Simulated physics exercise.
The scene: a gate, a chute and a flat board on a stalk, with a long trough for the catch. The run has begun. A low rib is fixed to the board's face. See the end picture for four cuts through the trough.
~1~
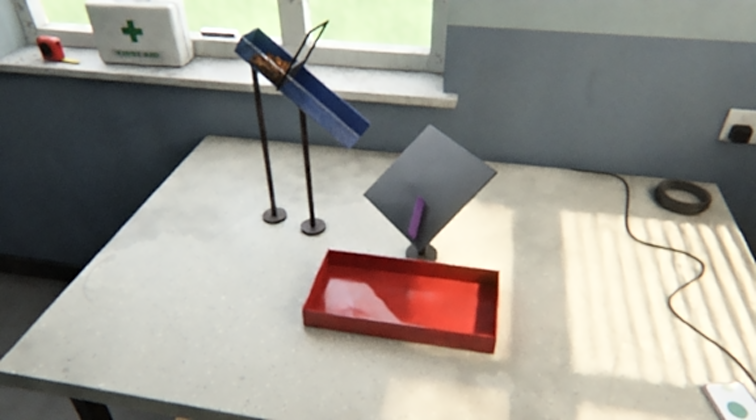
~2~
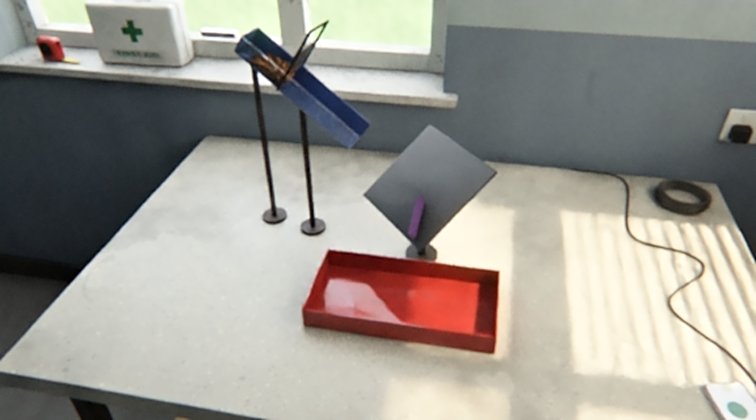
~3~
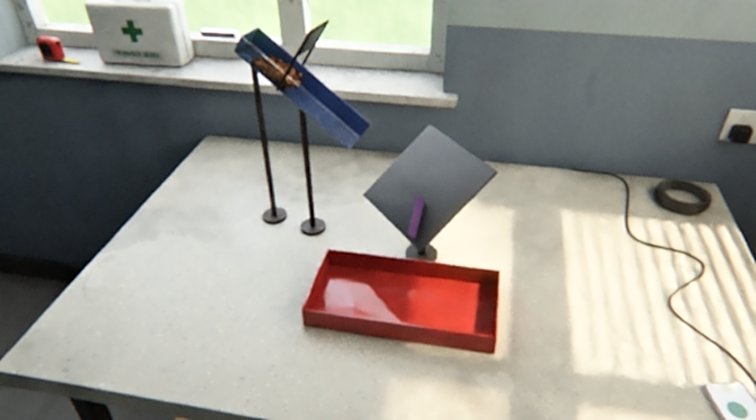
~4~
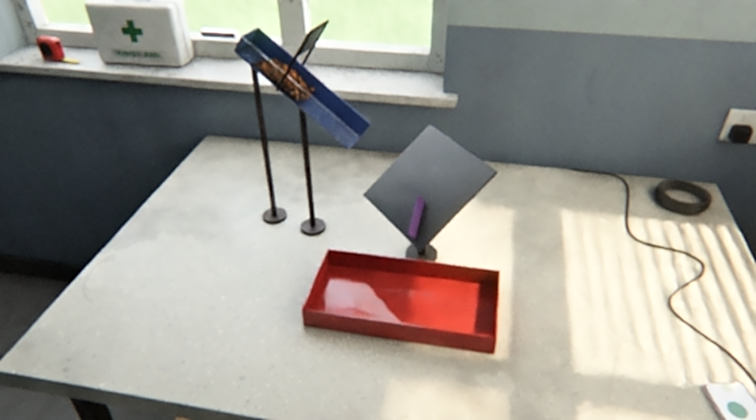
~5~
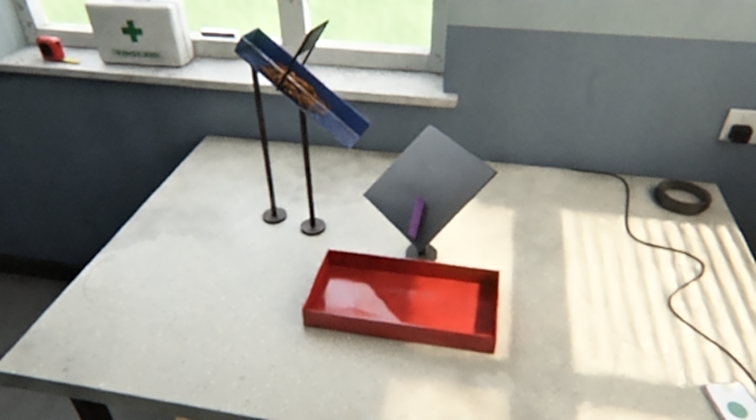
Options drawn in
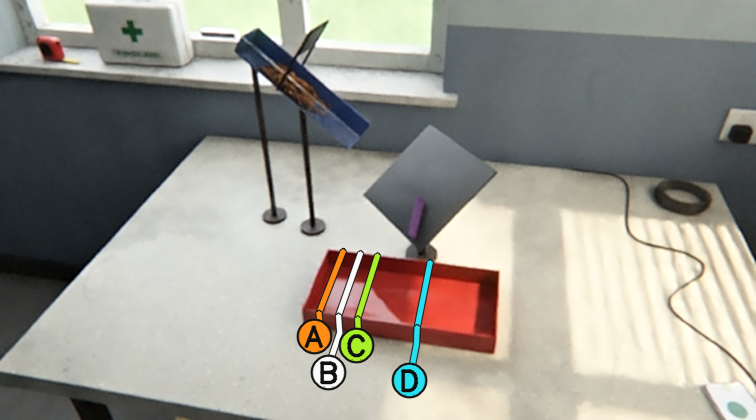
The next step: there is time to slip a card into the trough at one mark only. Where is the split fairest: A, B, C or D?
I would pick line C.
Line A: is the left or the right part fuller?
The right side.
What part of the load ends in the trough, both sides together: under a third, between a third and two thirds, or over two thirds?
Over two thirds.
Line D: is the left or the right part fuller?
More lands on the left.
On the marked copy, line A crosses the front rim at (319, 312); line B crosses the front rim at (338, 314); line C crosses the front rim at (357, 317); line D crosses the front rim at (417, 326).
With A, of what is caught, only a few on the left of the divider, all but a few on the right.
With B, of what is caught, a small share on the left of the divider, all but a few on the right.
With C, of what is caught, close to a third on the left of the divider, close to two thirds on the right.
With D, of what is caught, the whole lot on the left of the divider, none at all on the right.
